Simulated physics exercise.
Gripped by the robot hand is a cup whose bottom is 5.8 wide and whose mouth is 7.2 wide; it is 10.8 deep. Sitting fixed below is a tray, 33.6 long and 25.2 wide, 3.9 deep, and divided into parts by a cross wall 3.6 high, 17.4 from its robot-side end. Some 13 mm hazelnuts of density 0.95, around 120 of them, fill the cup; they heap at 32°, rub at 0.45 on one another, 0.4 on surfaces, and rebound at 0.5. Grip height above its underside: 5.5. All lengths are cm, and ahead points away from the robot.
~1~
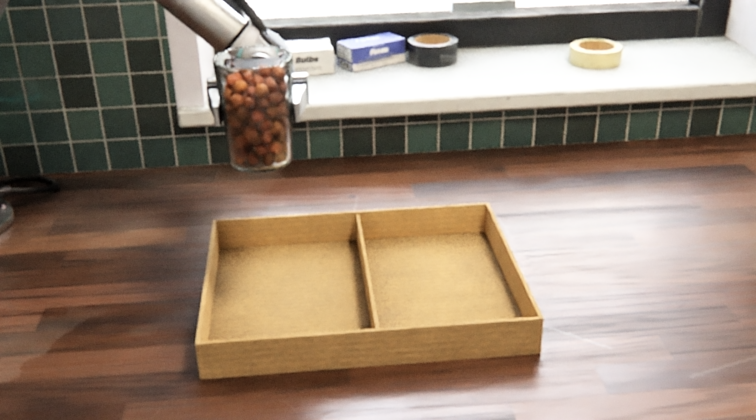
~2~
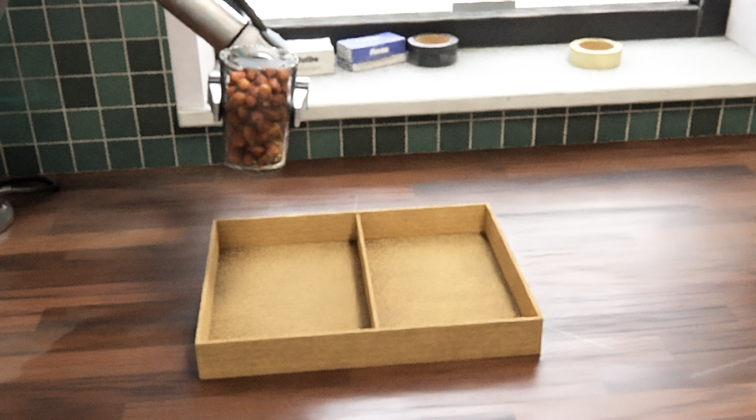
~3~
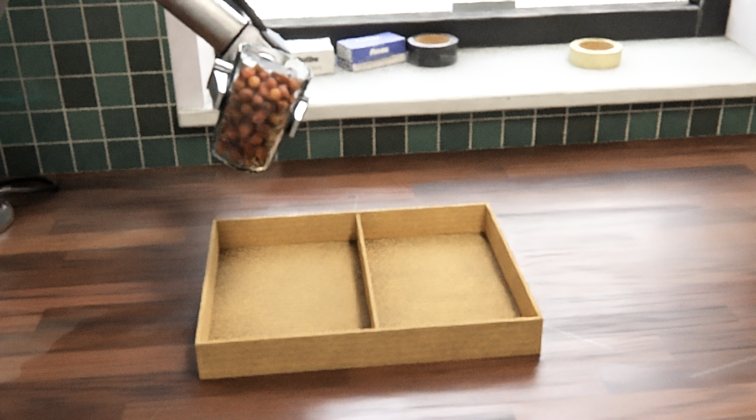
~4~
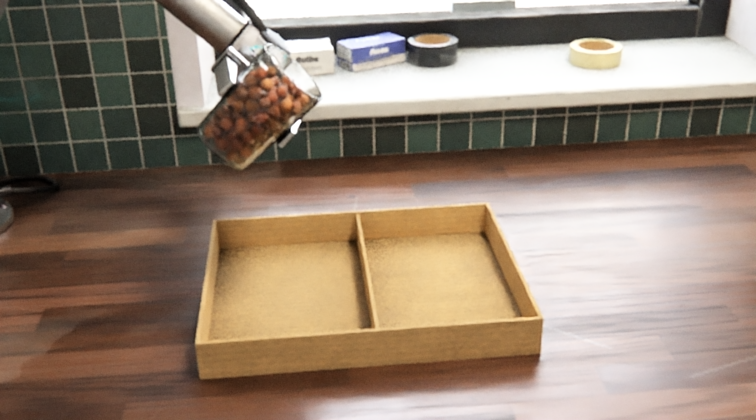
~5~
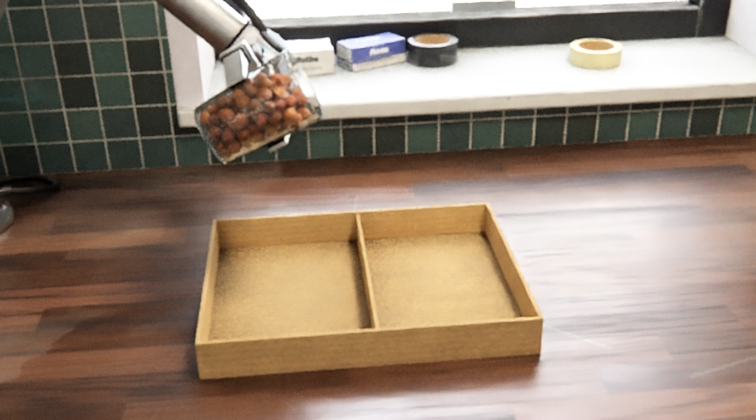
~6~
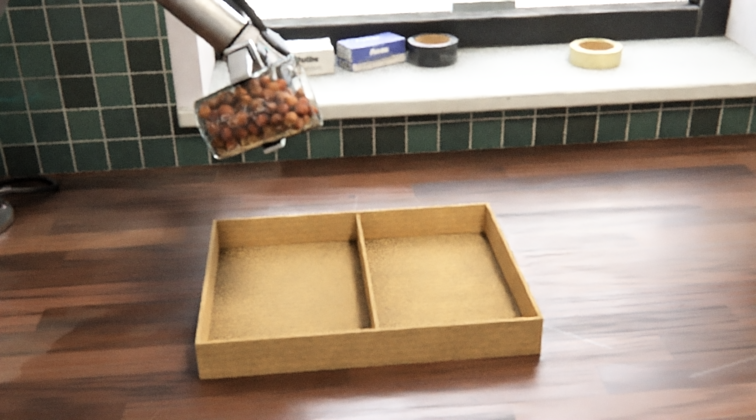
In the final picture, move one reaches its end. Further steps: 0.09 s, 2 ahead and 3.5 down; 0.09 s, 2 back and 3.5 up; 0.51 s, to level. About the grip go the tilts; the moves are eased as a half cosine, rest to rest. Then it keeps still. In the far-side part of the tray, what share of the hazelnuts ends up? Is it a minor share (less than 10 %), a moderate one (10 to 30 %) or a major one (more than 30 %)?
A minor share.
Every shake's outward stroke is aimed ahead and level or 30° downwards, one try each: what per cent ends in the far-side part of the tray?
You'd get some 25 per cent with the first setting and some 10 per cent with the second.
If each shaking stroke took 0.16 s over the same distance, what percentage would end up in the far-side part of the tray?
I'd expect close to 0 in a hundred.
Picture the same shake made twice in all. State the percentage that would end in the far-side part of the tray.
About 5 %.
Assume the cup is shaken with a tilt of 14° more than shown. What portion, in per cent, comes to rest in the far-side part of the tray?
Close to 10 in a hundred, I'd say.
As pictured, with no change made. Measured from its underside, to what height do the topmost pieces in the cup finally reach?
The top sits some 10.5 cm up.
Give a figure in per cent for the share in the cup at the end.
95 percent.
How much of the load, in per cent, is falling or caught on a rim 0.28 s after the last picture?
About 5 per cent.
Then, 0.28 s after the last picture, tilted 64° forward, highest piece 25 above the table; 116 in the cup, 6 in flight or on a rim.
Then, 0.55 s after the last picture, tilted 12° forward, highest piece 27 above the table; 115 in the cup, 4 in the robot-side part, 3 in the far-side part.
Then, 0.89 s after the last picture, level, highest piece 28 above the table; 115 in the cup, 4 in the robot-side part, 3 in the far-side part.
Then, 1.94 s after the last picture, level, highest piece 28 above the table; 115 in the cup, 4 in the robot-side part, 3 in the far-side part.
Final count, 115 in the cup, 4 in the robot-side part, 3 in the far-side part. That is 2 % in the far-side part of the tray.
